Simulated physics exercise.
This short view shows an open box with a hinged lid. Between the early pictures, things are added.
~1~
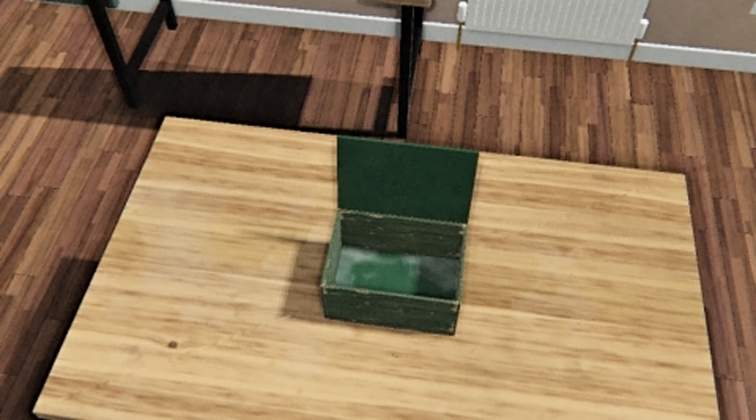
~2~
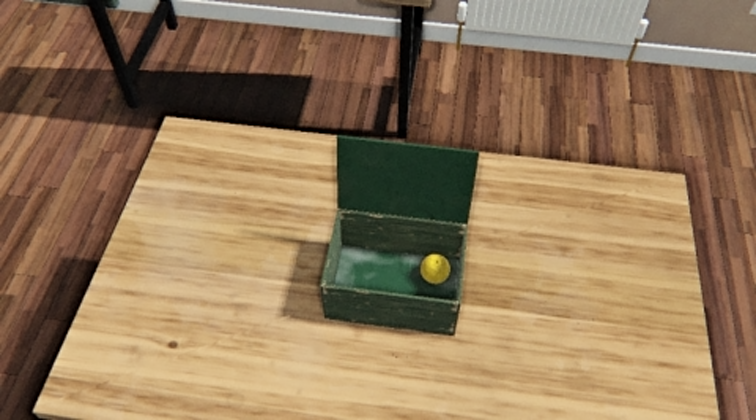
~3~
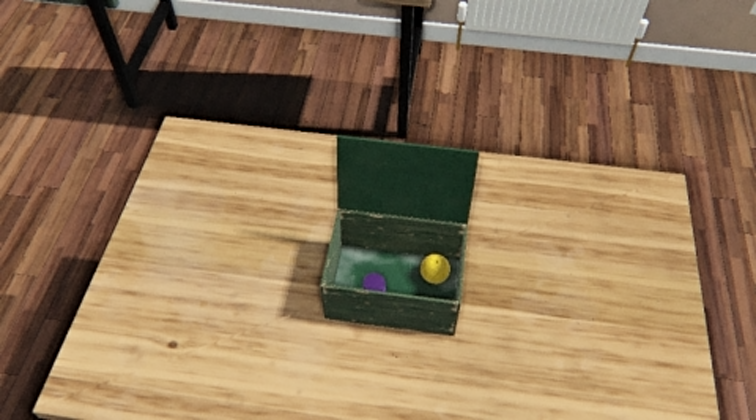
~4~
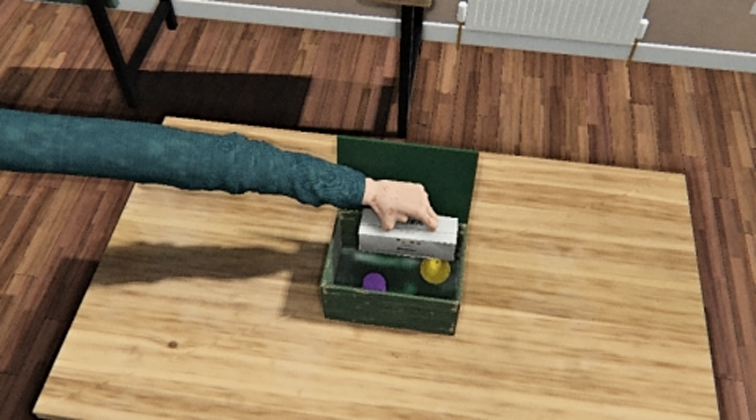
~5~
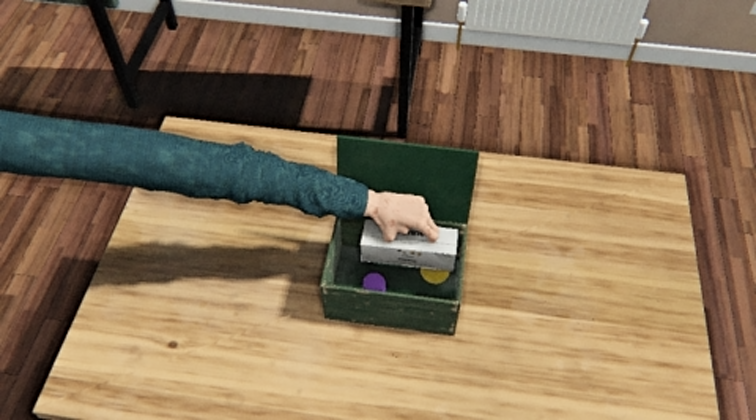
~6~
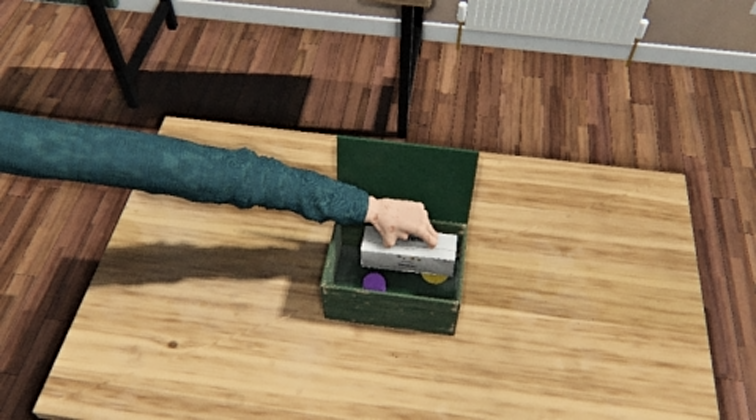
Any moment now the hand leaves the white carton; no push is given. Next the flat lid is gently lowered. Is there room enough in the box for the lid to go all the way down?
Lid lifted.
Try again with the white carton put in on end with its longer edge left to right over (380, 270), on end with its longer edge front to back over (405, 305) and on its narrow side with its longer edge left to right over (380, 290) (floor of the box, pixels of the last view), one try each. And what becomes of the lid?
Lid, in order: Held open, held open, fully down.
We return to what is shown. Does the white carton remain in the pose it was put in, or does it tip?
By the end the white carton has leaned over.
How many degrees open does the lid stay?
Some 16°.
Then, 0.90 s past the last view, lid starting down; white carton rocked 26° from its first pose near (412, 251); yellow apple displaced a little.
Then, 1.50 s past the last view, lid 65° above the rim; white carton rocked 26° from its first pose near (413, 251); yellow apple displaced a little.
Then, 1.90 s past the last view, lid 35° above the rim; white carton rocked 26° from its first pose near (412, 253).
Then, 2.60 s past the last view, lid 19° above the rim; white carton rocked 26° from its first pose near (409, 256).
Finally, lid 16° above the rim; left askew, white carton; the other 2 still in place. Final places as the last picture's camera would see them, white carton near (406, 255).
